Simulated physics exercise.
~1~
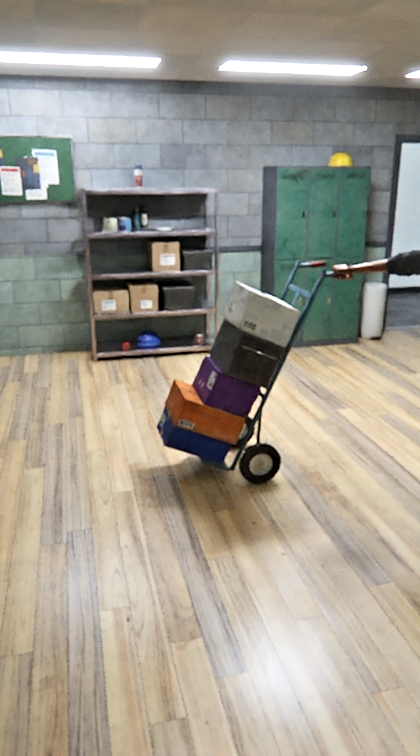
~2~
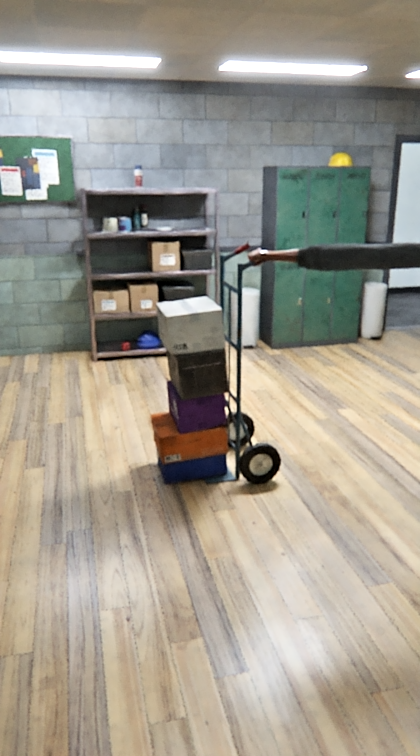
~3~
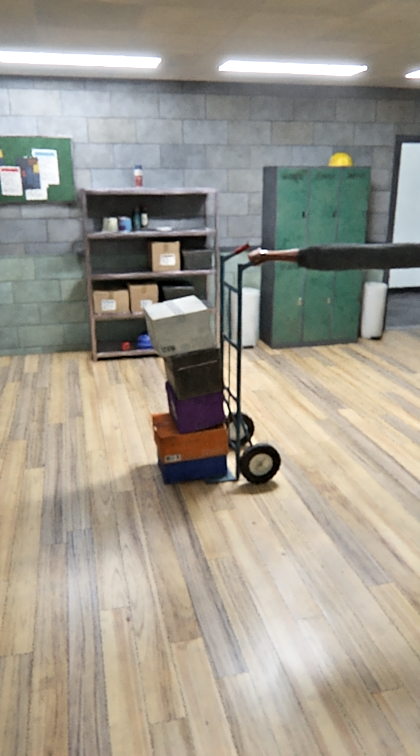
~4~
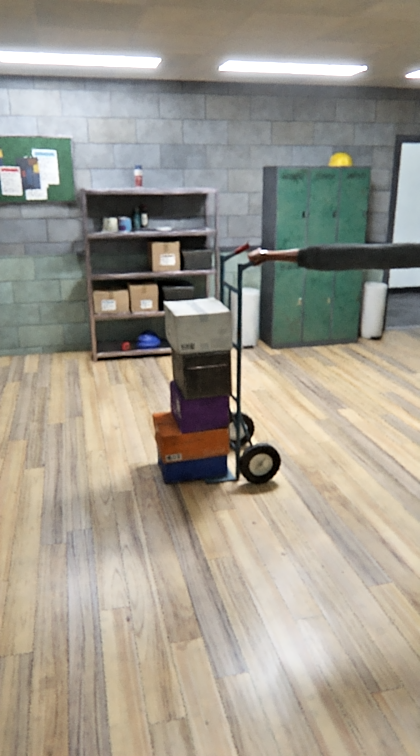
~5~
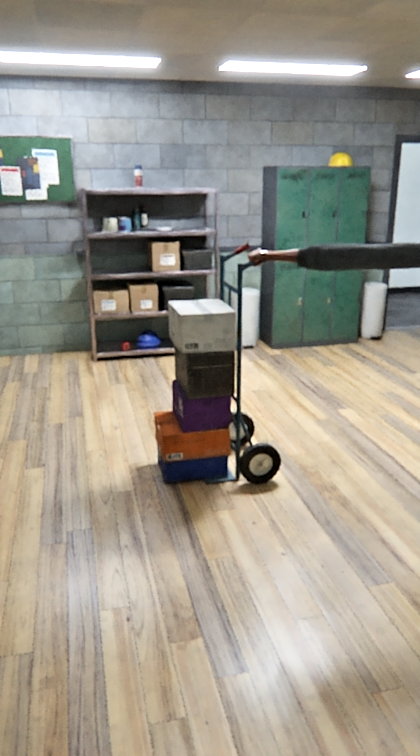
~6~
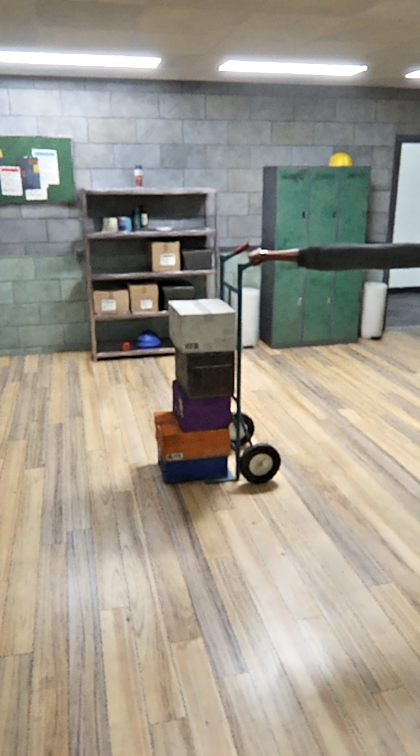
A leaning hand truck stacked with five boxes stands on the wooden floor of a storage room, seen from the side by a still camera, with shelves and green lockers behind. From the bottom up, the load is blue, orange, purple, black and white, and a dark-sleeved arm grips the handle from the right. The arm swings the truck upright and the stack comes down with it. The upper three items tip to the left, the white one farthest out, then rock back toward the truck. Everything settles, still stacked and slightly uneven, beside the upright frame.
